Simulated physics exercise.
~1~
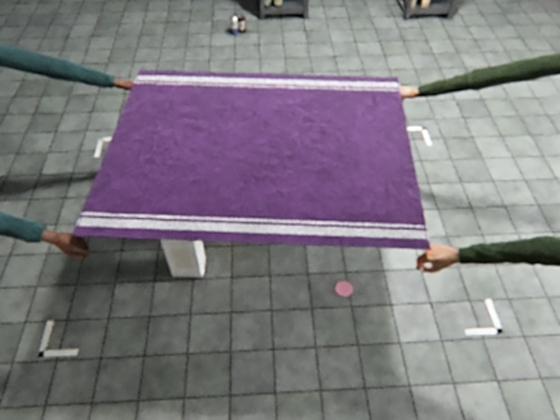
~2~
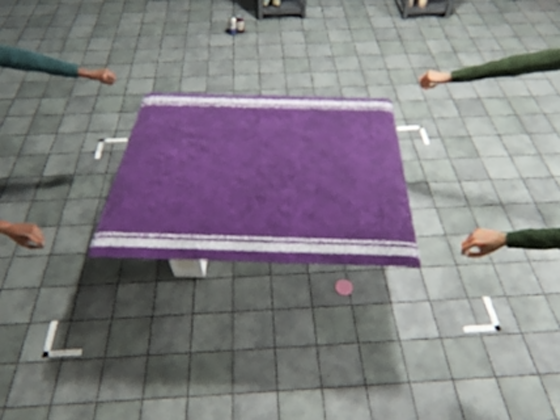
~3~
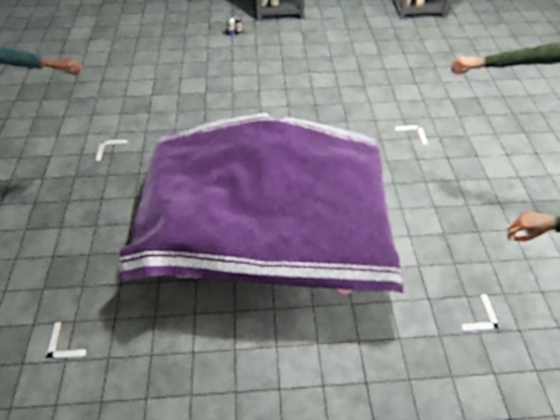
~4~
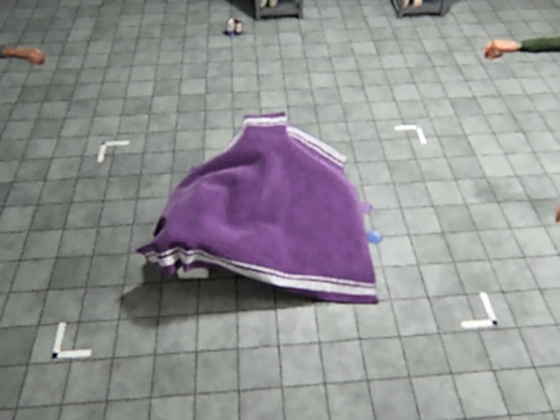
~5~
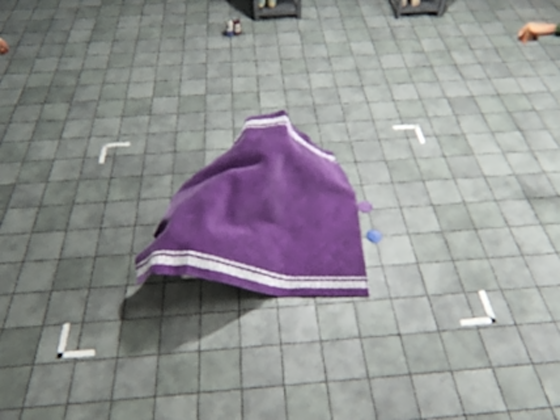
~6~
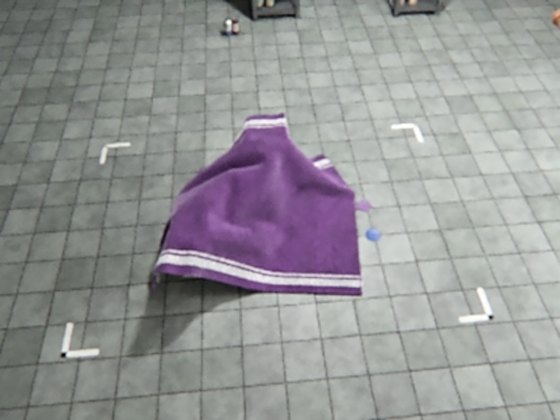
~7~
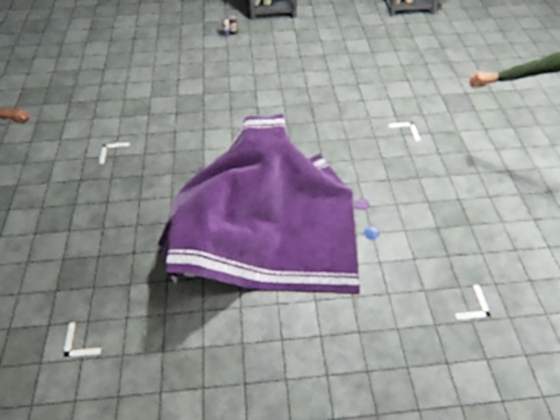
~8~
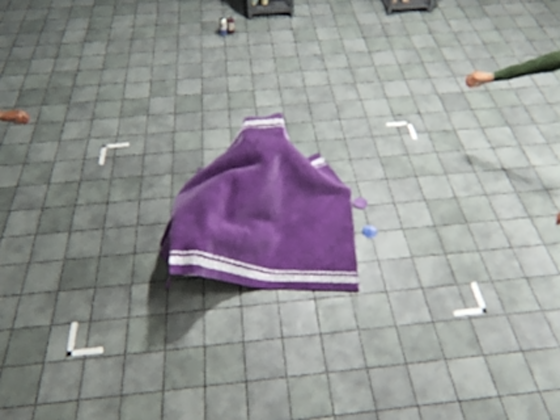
Four hands, two on the left and two on the right, hold a purple cloth with white striped bands flat above a grey tiled floor, seen from above at a slant. A white block shows beneath its near edge, a pink disc lies on the floor in front, and white corner marks surround the area. The hands let go and draw back as the cloth drops, covering the pink disc. It sags and folds over hidden objects, its far edge narrowing to a raised peak. A blue disc and a small purple one appear at its right. The cloth settles, draped in a tented heap, both discs still uncovered, as hands reappear at the sides.
